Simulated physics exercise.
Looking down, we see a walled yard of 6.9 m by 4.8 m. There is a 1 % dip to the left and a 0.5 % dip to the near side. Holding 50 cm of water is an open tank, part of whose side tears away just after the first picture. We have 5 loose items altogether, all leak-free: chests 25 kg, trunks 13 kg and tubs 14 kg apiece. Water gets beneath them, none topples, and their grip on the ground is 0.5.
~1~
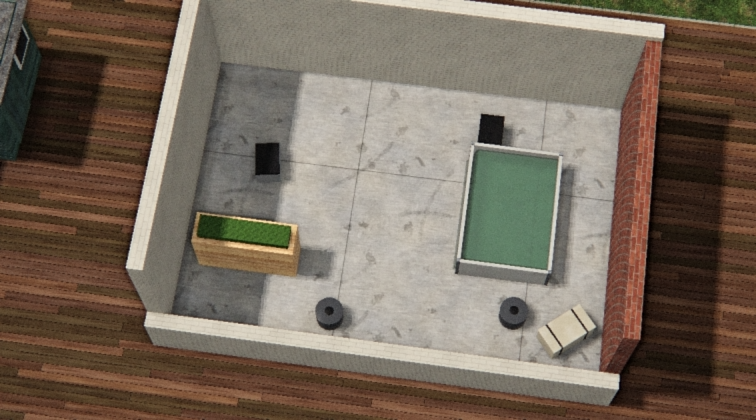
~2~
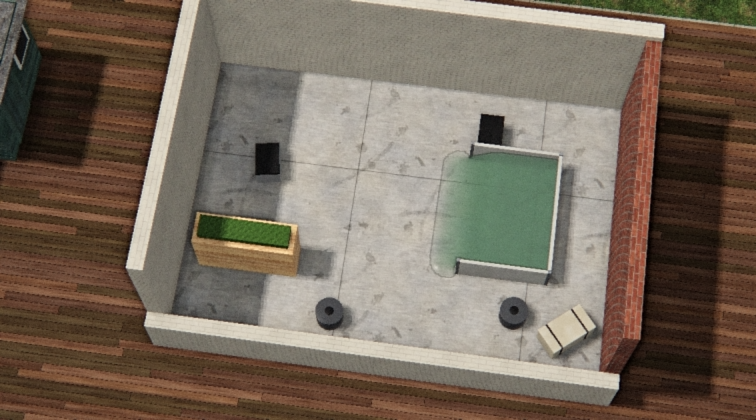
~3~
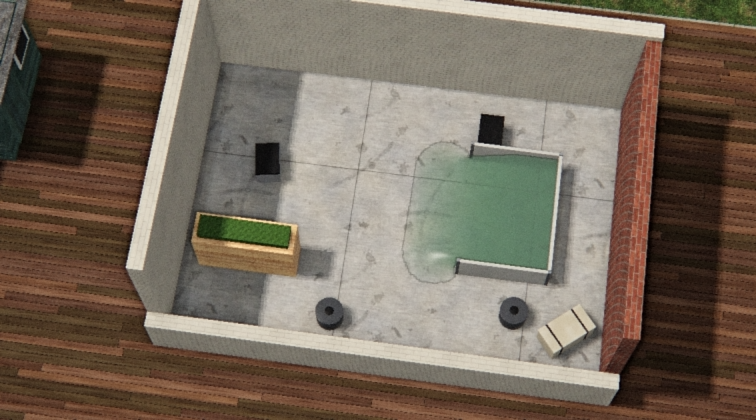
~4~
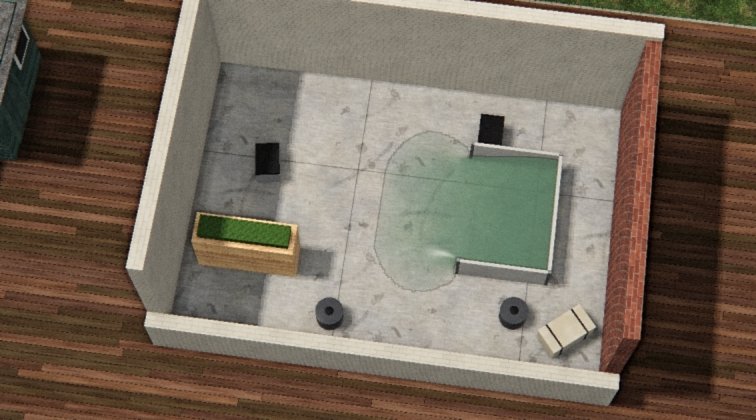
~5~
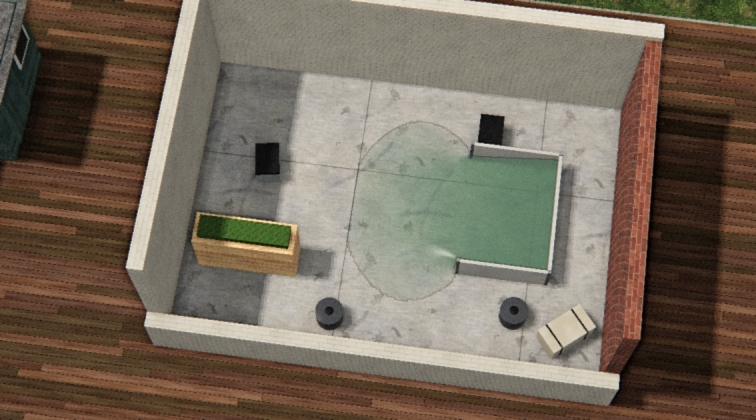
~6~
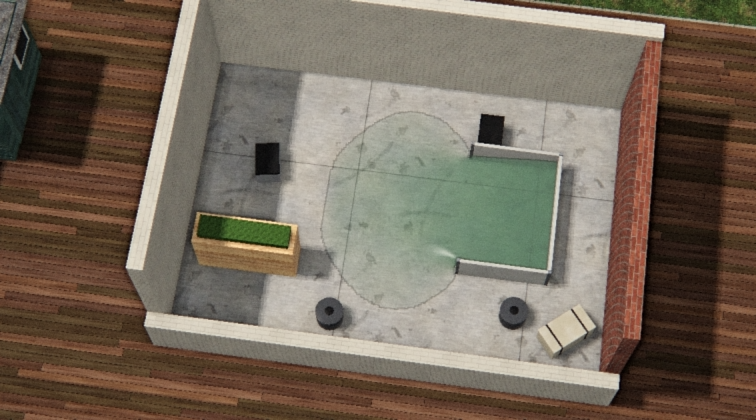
A tank of green water stands on the right side of a pale, walled concrete yard, seen from high above by a still camera, with brown planking outside. Around it sit a wooden planter with green on top at left, two dark boxes, two dark round tubs, and a cream trunk at lower right. The tank's left side vanishes, and water spreads leftward in a widening, thinning rounded sheet while the objects stay put.
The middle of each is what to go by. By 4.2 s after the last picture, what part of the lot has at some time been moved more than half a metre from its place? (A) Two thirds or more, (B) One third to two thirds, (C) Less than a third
C.
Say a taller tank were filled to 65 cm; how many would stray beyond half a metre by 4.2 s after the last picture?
So the tally would be 2.
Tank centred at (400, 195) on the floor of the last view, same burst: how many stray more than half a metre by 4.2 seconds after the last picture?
So the tally would be 1.
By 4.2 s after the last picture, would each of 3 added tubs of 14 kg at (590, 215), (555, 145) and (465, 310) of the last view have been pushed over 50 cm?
So it's stays below, then stays below, then stays below.
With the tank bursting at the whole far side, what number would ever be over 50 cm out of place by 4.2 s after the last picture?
The answer then is 2.
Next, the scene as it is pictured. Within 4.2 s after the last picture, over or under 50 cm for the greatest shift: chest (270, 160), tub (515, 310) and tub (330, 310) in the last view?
The first is beyond the limit, the second inside the limit, and the third inside the limit.
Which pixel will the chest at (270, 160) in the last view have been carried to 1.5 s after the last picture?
It ends up close to (222, 152).
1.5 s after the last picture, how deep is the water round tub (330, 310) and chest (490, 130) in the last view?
Depth approx. 5 cm / 0 cm.
Then, 0.4 s after the last picture 0 of 5 are over 50 cm from their spots; 0 afloat.
Then, 1.5 s after the last picture 1 of 5 are over 50 cm from their spots; 0 afloat.
Then, 2.8 s after the last picture 1 of 5 are over 50 cm from their spots; 1 afloat.
Then, 4.2 s after the last picture 1 of 5 are over 50 cm from their spots, and 1 have been at some point; 0 afloat.
